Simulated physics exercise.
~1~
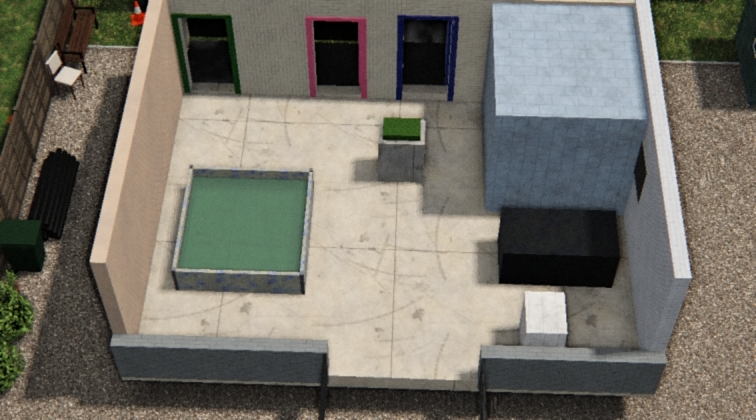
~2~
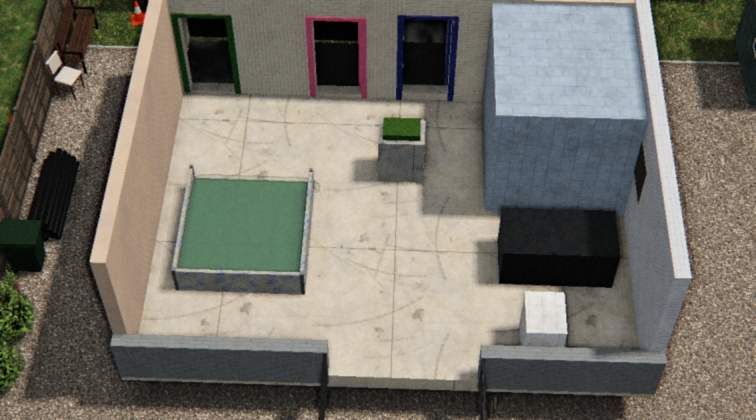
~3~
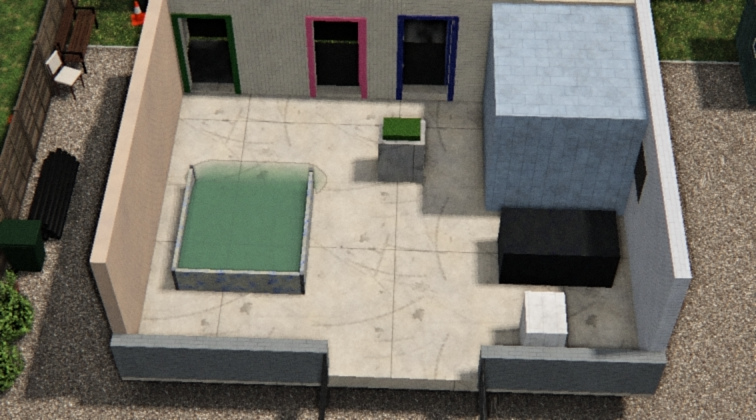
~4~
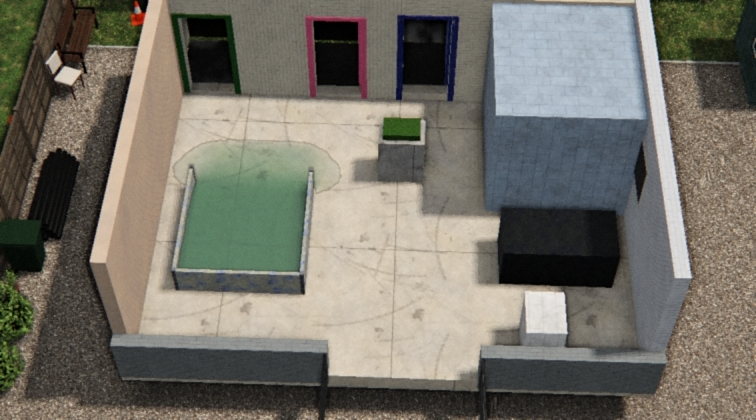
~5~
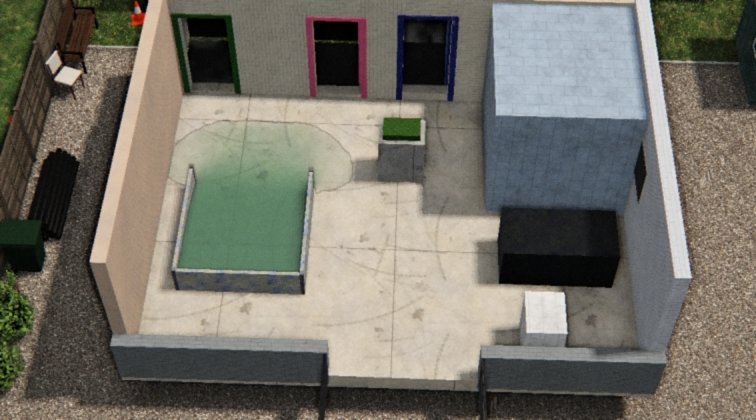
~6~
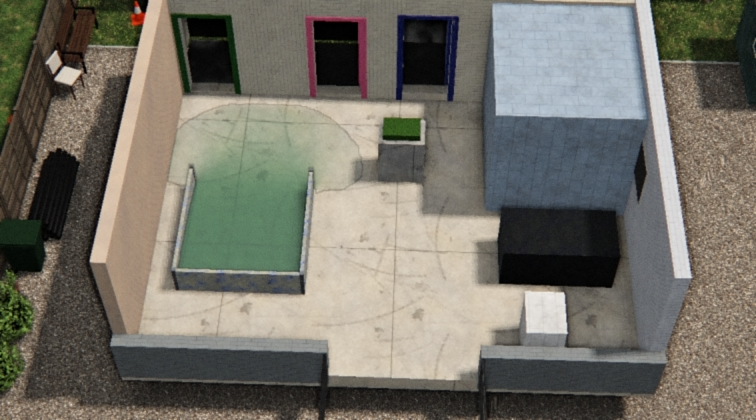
Green water sits still in a low, square tank at the left of a walled yard, until the tank's far side disappears. The water spills out through the gap and spreads in a rounded, thinning sheet across the pale floor, fanning left and right and reaching back toward the green-framed door.
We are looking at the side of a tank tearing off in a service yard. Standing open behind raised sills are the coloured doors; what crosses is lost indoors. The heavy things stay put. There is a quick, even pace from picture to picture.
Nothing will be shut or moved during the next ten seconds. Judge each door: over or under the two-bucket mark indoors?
My call: Blue door, under; pink door, over; green door, over.
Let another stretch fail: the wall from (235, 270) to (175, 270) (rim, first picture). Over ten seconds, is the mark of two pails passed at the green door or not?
The green one ends up above.
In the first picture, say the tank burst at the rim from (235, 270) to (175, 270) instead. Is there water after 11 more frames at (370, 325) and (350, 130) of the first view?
The first spot is swamped, the second spared.
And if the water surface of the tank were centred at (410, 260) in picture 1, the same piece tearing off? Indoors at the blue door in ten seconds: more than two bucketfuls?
As I see it, the blue one exceeds the threshold.
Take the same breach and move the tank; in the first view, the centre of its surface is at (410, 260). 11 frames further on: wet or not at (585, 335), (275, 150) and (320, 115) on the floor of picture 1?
Spot by spot, in the order asked: Untouched, swamped, swamped.
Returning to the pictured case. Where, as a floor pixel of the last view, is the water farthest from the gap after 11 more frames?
The front should reach about (454, 101).
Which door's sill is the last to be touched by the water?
Observed: The blue-painted one.
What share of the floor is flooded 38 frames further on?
Roughly 60 per cent.
A moment on, water covers 25 % of the floor; the blue door not reached, the pink door under two buckets in, the green door over two buckets in.
Next, water covers 30 % of the floor; the blue door wet at the sill, nothing in, the pink door over two buckets in, the green door far over two buckets in.
Then, water covers 35 % of the floor; the blue door wet at the sill, nothing in, the pink door far over two buckets in, the green door far over two buckets in.
Later, water covers 60 % of the floor; the blue door wet at the sill, nothing in, the pink door far over two buckets in, the green door far over two buckets in.
In the end, water covers 85 % of the floor; the blue door wet at the sill, nothing in, the pink door far over two buckets in, the green door far over two buckets in.
